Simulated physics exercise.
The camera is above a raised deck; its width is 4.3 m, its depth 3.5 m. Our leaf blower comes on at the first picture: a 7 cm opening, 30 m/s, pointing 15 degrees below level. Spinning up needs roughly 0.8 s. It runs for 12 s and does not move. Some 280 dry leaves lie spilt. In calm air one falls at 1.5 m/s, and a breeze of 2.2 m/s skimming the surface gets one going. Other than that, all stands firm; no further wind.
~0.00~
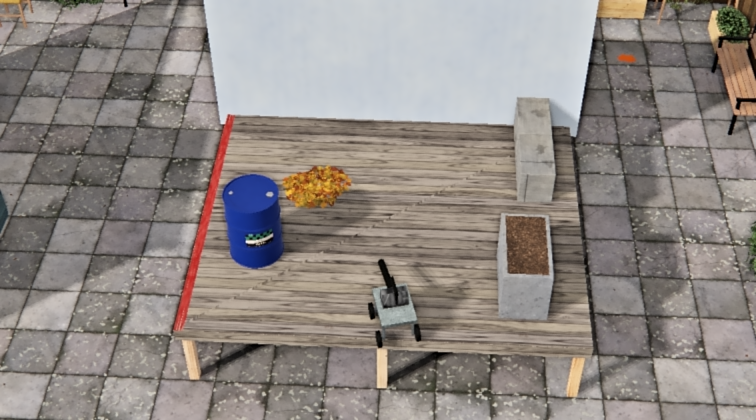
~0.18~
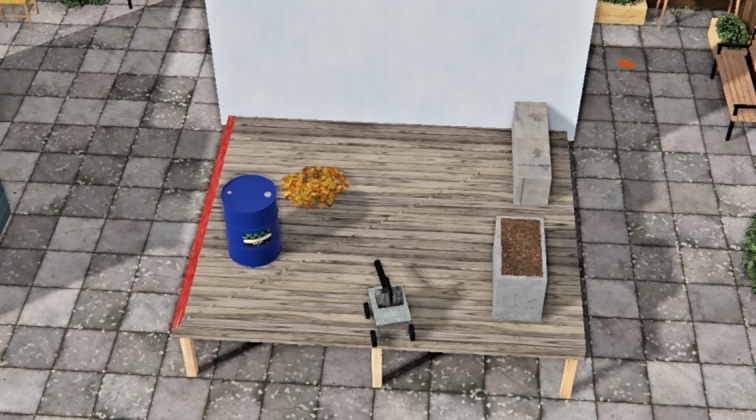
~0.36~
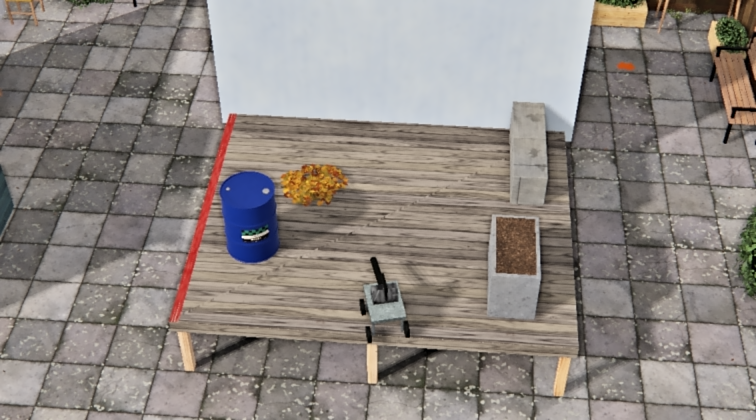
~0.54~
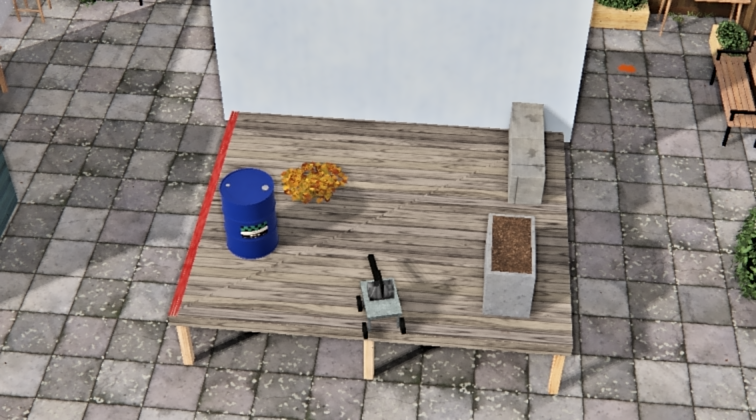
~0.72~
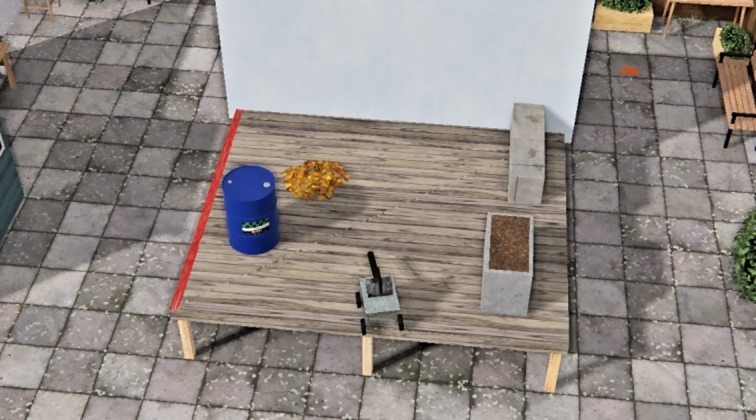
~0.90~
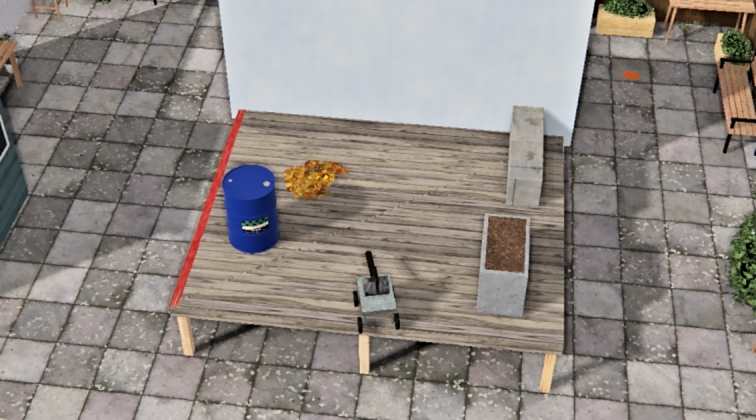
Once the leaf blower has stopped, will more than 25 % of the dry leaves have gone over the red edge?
Yes, the quarter line gets crossed.
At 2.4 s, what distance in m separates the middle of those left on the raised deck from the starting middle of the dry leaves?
Displacement of centre: Approx. 1.0 m.
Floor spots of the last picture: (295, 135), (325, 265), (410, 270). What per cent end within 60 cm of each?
I would say some 20 %, 0 % and 0 % respectively.
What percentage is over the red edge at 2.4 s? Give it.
About 5 per cent.
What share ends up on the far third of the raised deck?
About 50 percent.
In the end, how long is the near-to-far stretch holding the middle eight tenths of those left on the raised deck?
About 1.2 m from near to far.
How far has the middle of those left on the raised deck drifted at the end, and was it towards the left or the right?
It shifted leftwards by roughly 0.8 m.
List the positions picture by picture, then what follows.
In the first picture, the middle of the dry leaves is near (316, 188), none has stirred yet and the mouth of the leaf blower is at (381, 262).
In the second picture, the middle of the dry leaves is near (314, 186), none has stirred yet and the red edge is centred on (203, 211).
In the third picture, the middle of the dry leaves is near (313, 184), none has stirred yet, the top of a barrel is at (247, 190) and the top of a stone seat is at (530, 138).
In the fourth picture, the middle of the dry leaves is near (313, 182) and none has stirred yet.
In the fifth picture, the middle of the dry leaves is near (315, 179) and none has stirred yet.
In the sixth picture, the middle of the dry leaves is near (315, 177), the farthest in sight from the leaf blower is at (294, 168) and about 15 % have left their places.
After 2.4 s, 6 % are over the red edge; the middle of those still in play is near (288, 129); 3 % have settled or left.
After 3.8 s, 11 % are over the red edge; the middle of those still in play is near (278, 122); 15 % have settled or left.
After 6.6 s, 24 % are over the red edge; the middle of those still in play is near (270, 123); 35 % have settled or left.
After 12.0 s, at the end, 45 % are over the red edge; the middle of those still in play is near (261, 133).
